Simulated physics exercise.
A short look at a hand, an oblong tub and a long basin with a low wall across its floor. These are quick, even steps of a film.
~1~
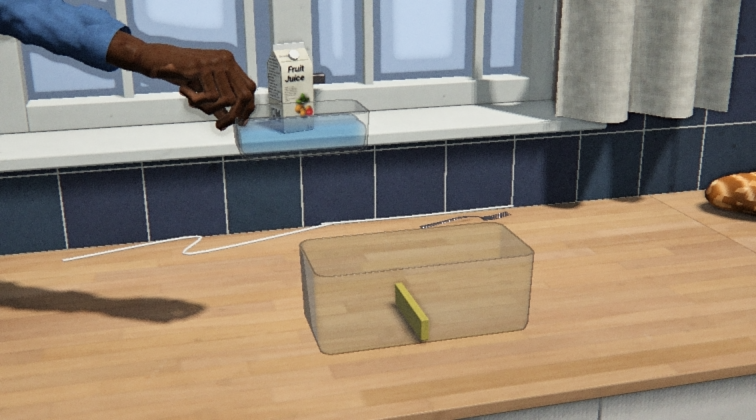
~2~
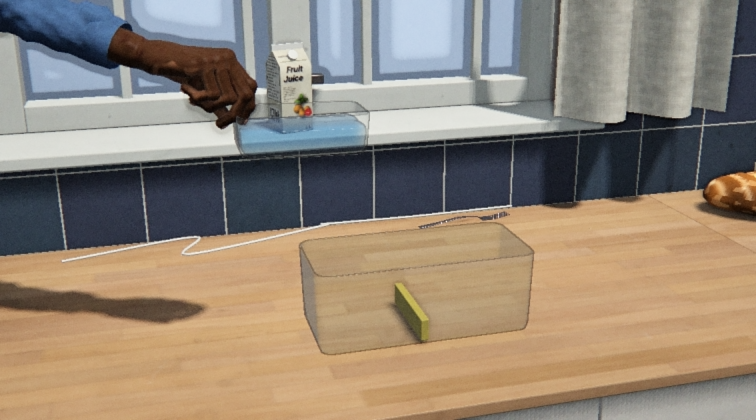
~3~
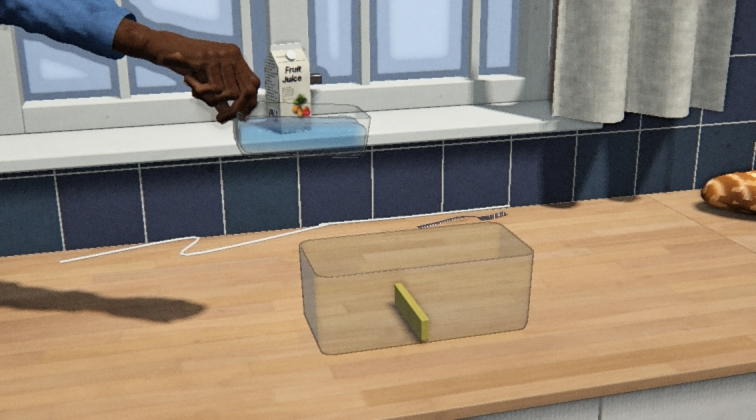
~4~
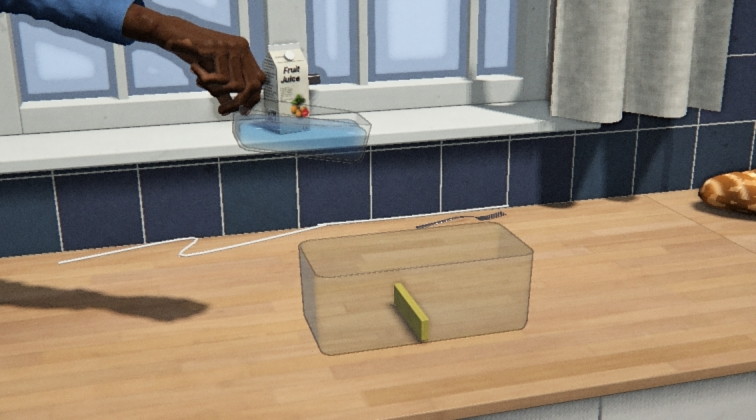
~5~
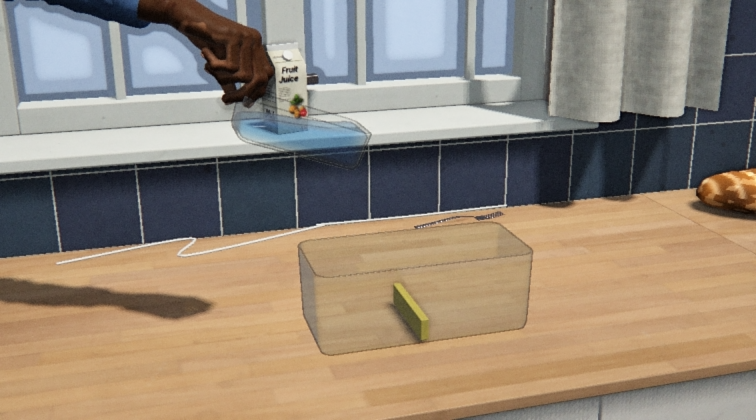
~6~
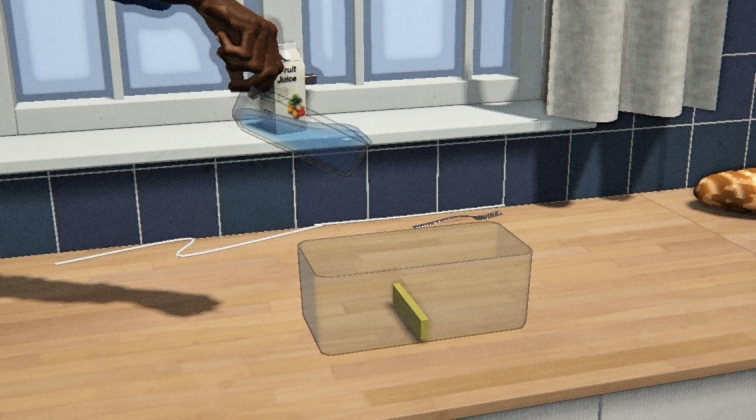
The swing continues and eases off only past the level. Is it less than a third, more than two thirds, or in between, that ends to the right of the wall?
In the end from a third to two thirds is right of the wall.
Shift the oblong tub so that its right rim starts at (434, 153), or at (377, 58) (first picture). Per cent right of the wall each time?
First some 80, then 65 per cent.
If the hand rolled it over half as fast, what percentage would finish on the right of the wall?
Some 55 per cent.
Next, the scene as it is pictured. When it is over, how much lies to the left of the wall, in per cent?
Near 45 %.
A moment on, the oblong tub is tipped on its side and 9 per cent is still to pour, 12 is left of the wall and 15 right of it.
Next, the oblong tub is tipped on its side and 1 per cent is still to pour, 40 is left of the wall and 52 right of it.
Then the oblong tub is tipped on its side and 1 per cent is still to pour, 43 is left of the wall and 48 right of it.
Later the oblong tub is tipped on its side and 0 per cent is still to pour, 45 is left of the wall and 48 right of it.
In the end 46 per cent lies left of the wall, 48 right of it and 6 outside.
